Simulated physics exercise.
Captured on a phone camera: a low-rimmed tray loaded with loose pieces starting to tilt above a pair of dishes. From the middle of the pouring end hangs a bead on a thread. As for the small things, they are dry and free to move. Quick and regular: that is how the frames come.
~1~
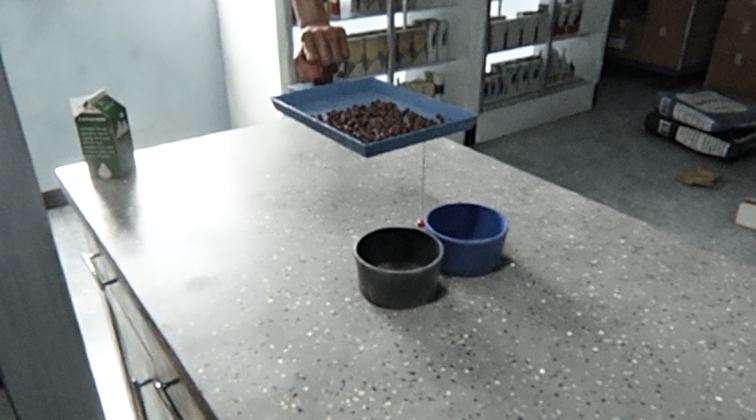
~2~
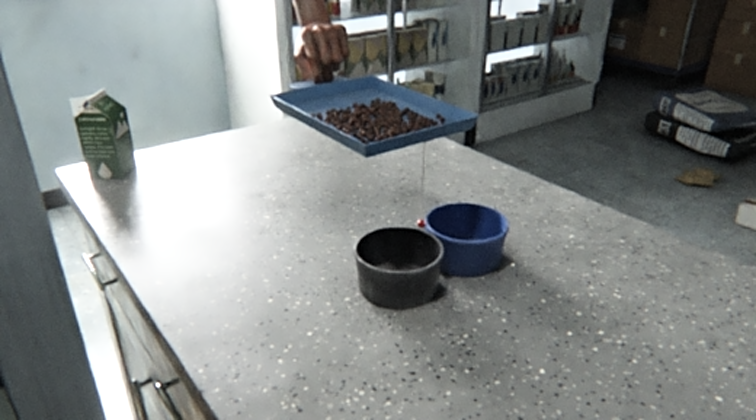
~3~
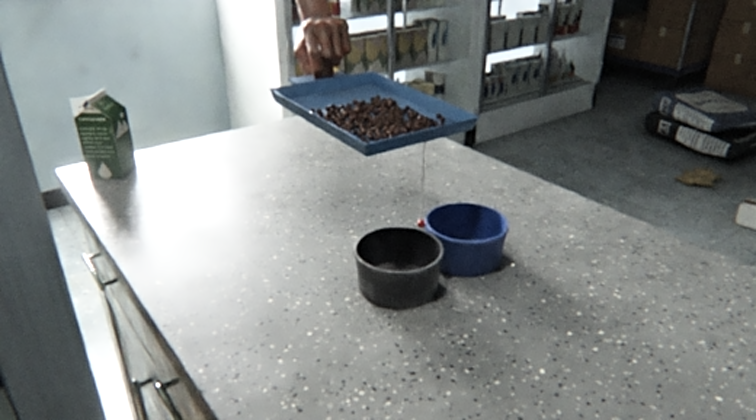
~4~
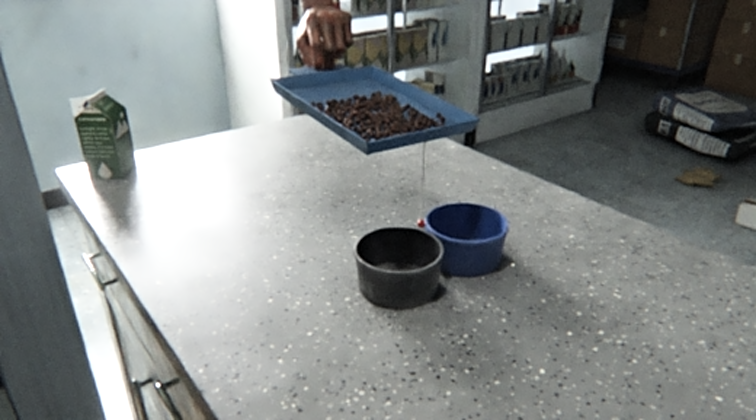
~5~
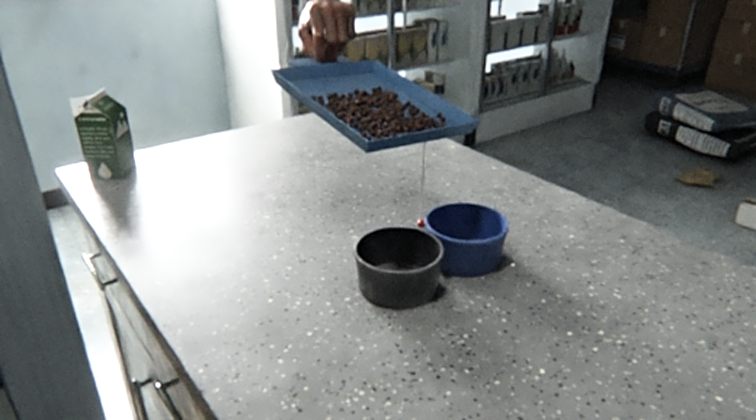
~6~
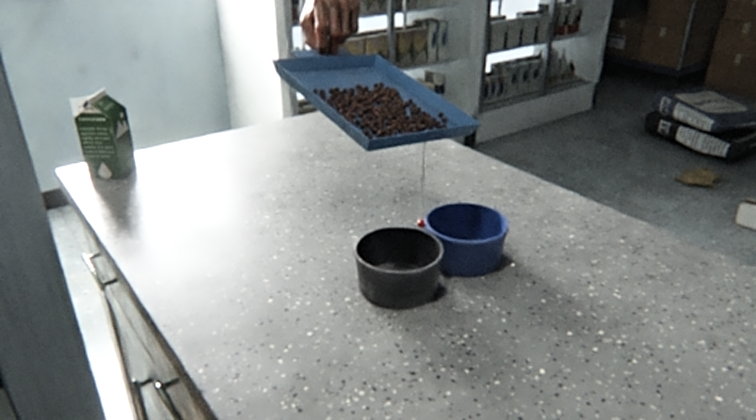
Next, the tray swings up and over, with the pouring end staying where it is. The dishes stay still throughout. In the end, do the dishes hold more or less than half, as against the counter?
Most of the load lands in the dishes.
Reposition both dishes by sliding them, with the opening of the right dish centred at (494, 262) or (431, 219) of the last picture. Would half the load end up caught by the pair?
Well, the minor share the first time and the minor share the second time.
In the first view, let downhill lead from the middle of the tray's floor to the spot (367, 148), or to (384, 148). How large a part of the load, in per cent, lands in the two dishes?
The first try yields 70 percent and the second 70 percent.
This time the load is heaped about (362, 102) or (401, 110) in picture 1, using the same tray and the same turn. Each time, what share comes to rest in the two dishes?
About 100 %, then about 90 %.
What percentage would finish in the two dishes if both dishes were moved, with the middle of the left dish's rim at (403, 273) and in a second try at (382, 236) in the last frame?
It would be roughly 50 per cent, followed by roughly 60 per cent.
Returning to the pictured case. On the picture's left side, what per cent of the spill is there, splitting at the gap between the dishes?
Left share: Some 10 per cent.
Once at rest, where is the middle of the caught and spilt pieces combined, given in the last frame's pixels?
Near (472, 251).
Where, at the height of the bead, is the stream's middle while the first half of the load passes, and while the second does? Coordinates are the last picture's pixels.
Roughly at (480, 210) first, and then at (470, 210).
Soon, tray tipped steeply; all on the tray.
A while on, tray tipped right over; a small part on the tray; most in the right dish; a small part outside both; a small part in the air.
Towards the end, tray tipped past a quarter turn; nearly all in the right dish; a small part outside both.
Finally, tray tipped past a quarter turn; none in the left dish; nearly all in the right dish; a small part outside both.
